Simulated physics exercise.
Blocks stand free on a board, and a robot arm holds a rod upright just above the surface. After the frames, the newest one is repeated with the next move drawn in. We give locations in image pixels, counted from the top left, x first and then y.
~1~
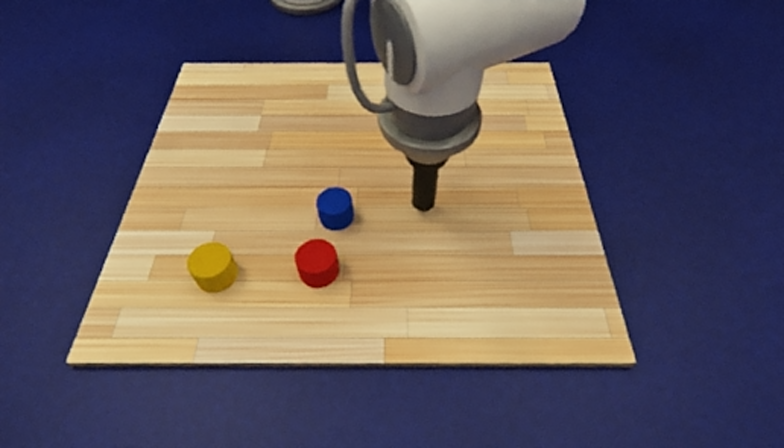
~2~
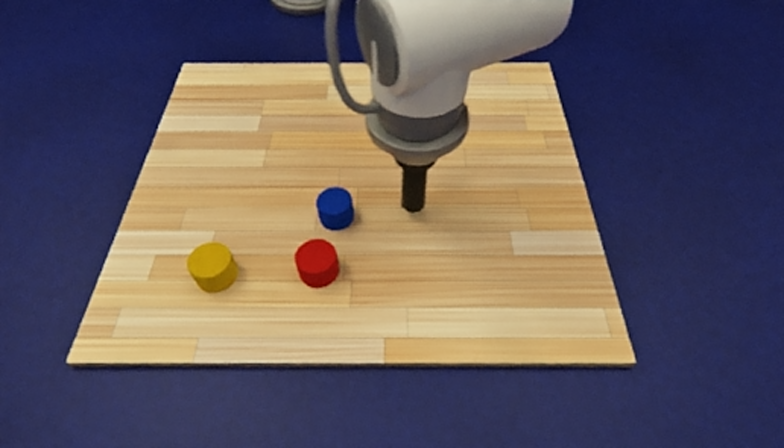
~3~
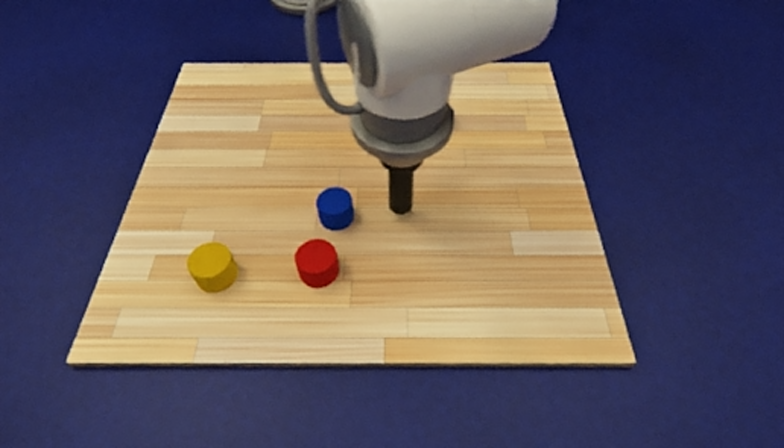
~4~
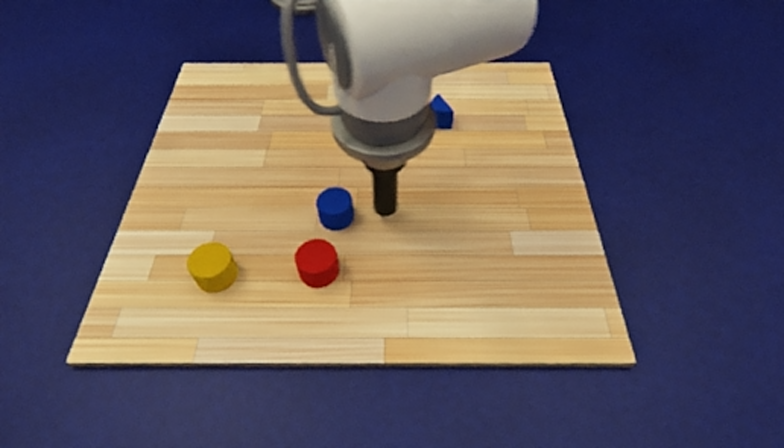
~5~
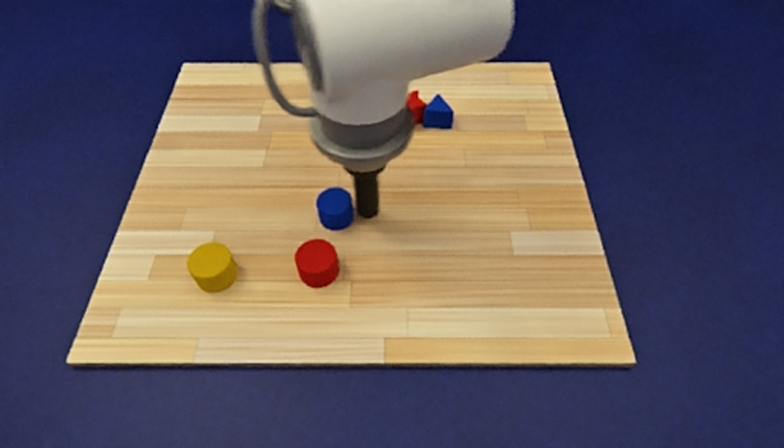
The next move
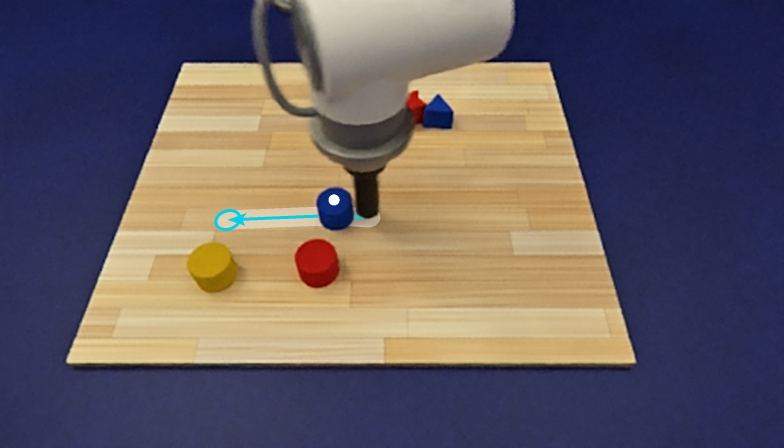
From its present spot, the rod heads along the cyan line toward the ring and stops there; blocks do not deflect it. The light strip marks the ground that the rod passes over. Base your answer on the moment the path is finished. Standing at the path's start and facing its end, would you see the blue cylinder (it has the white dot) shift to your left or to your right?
It gets pushed right.
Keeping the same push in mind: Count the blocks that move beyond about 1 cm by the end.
I foresee one block being moved.
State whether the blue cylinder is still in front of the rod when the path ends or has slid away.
Pushed along.
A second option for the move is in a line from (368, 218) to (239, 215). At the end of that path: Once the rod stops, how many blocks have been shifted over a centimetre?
Number moved: 1.
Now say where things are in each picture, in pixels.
In the first picture, lower end of the rod (423, 202), tops of blocks, yellow cylinder (209, 259), blue cylinder (334, 200).
In the second picture, rod (413, 204), blocks as before.
In the third picture, rod (401, 205), blocks as before.
In the fourth picture, rod (385, 207), blocks as before.
In the fifth picture, rod (368, 210), yellow cylinder (209, 259), blue cylinder (334, 200).
The drawn path runs from (368, 218) by way of (298, 217) to (228, 220); the dot is on the blue cylinder.
On the path given first. One third of the way, rod (319, 208); blue cylinder (287, 199).
Two thirds of the way, rod (271, 210); blue cylinder (239, 197).
At the end, rod (224, 212); yellow cylinder not moved; blue cylinder (197, 192).
